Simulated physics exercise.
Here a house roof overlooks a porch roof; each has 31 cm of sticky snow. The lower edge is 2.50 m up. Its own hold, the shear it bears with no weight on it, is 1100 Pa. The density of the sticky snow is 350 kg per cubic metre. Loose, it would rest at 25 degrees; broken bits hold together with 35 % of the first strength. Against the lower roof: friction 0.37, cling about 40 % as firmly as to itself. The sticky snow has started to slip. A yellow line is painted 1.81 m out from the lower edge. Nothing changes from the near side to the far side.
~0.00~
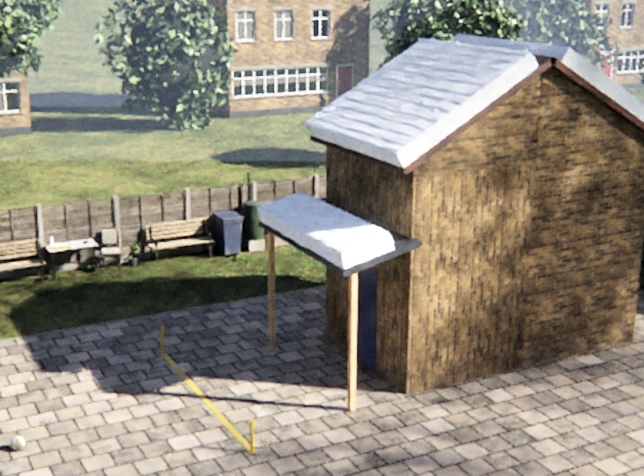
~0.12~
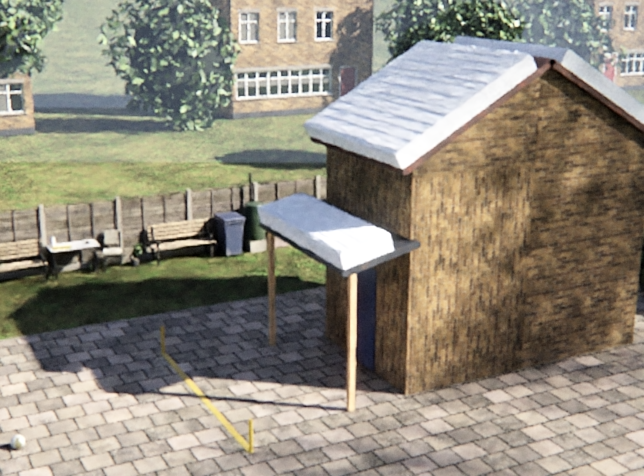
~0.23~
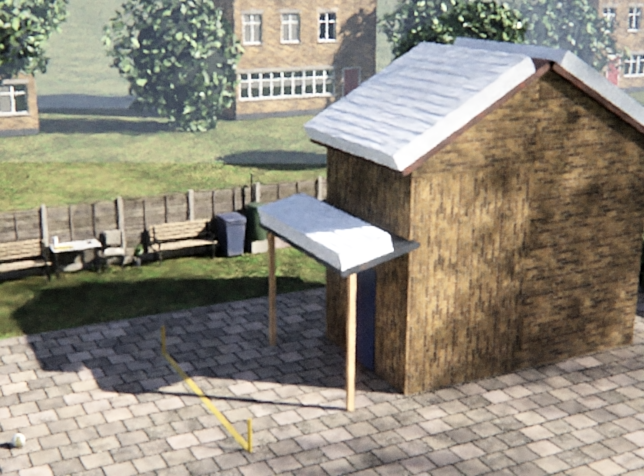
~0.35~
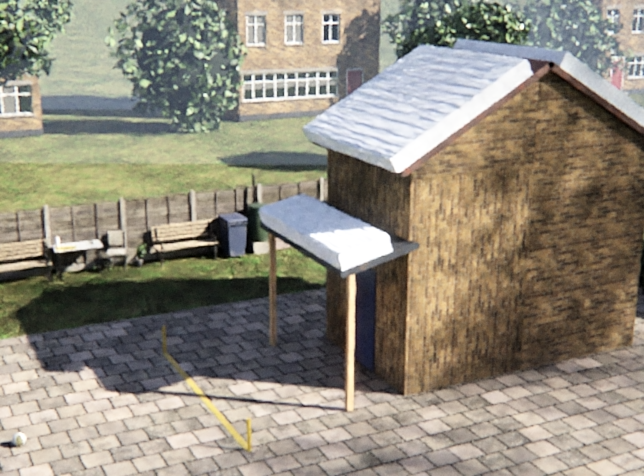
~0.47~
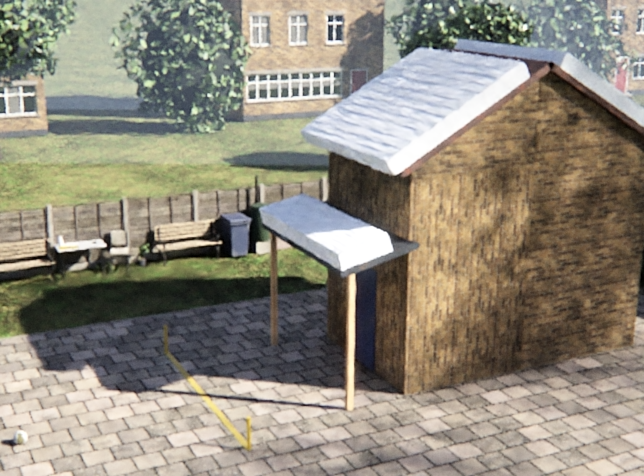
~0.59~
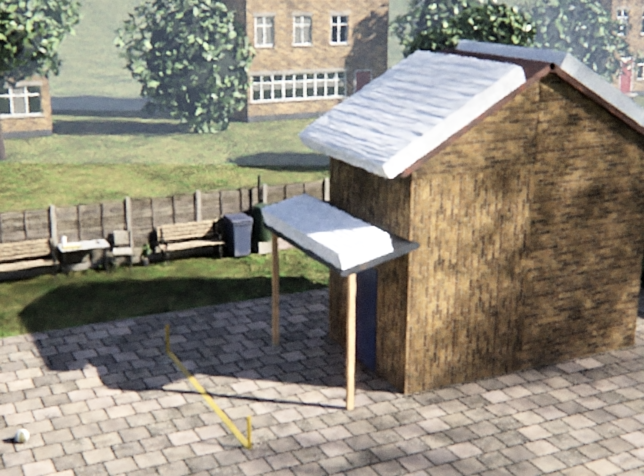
The footage shows a small brick house with a white layer of snow on its roof, above a snow-covered porch and a yellow line on paving; the upper snow creeps slightly down the left slope in one piece as the view drifts subtly.
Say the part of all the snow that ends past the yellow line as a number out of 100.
The part of all the snow that ends past the yellow line is near 36 %.
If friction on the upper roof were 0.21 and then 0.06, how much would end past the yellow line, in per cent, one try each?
In turn about 40 %, 40 %.
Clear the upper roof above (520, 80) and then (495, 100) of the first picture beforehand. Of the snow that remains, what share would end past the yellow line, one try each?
In turn about 35 %, 25 %.
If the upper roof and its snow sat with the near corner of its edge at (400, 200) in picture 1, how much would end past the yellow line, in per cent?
In that case some 16 per cent.
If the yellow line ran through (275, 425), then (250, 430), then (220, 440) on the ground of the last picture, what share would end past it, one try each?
In that order: 50 %, 40 %, 30 %.
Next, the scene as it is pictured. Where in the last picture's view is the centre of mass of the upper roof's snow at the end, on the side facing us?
Near (243, 416).
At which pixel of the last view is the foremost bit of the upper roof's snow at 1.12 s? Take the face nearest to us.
At about (352, 234).
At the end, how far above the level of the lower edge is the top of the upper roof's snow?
Some 0.6 m.
After 1.12 s, none is below the lower edge and 0 % is past the line.
After 1.74 s, 3 % is below the lower edge and 0 % is past the line.
After 2.37 s, 79 % is below the lower edge and 2 % is past the line.
After 3.00 s, 79 % is below the lower edge and 36 % is past the line.
After 3.60 s, at the end, 79 % is below the lower edge and 36 % is past the line.
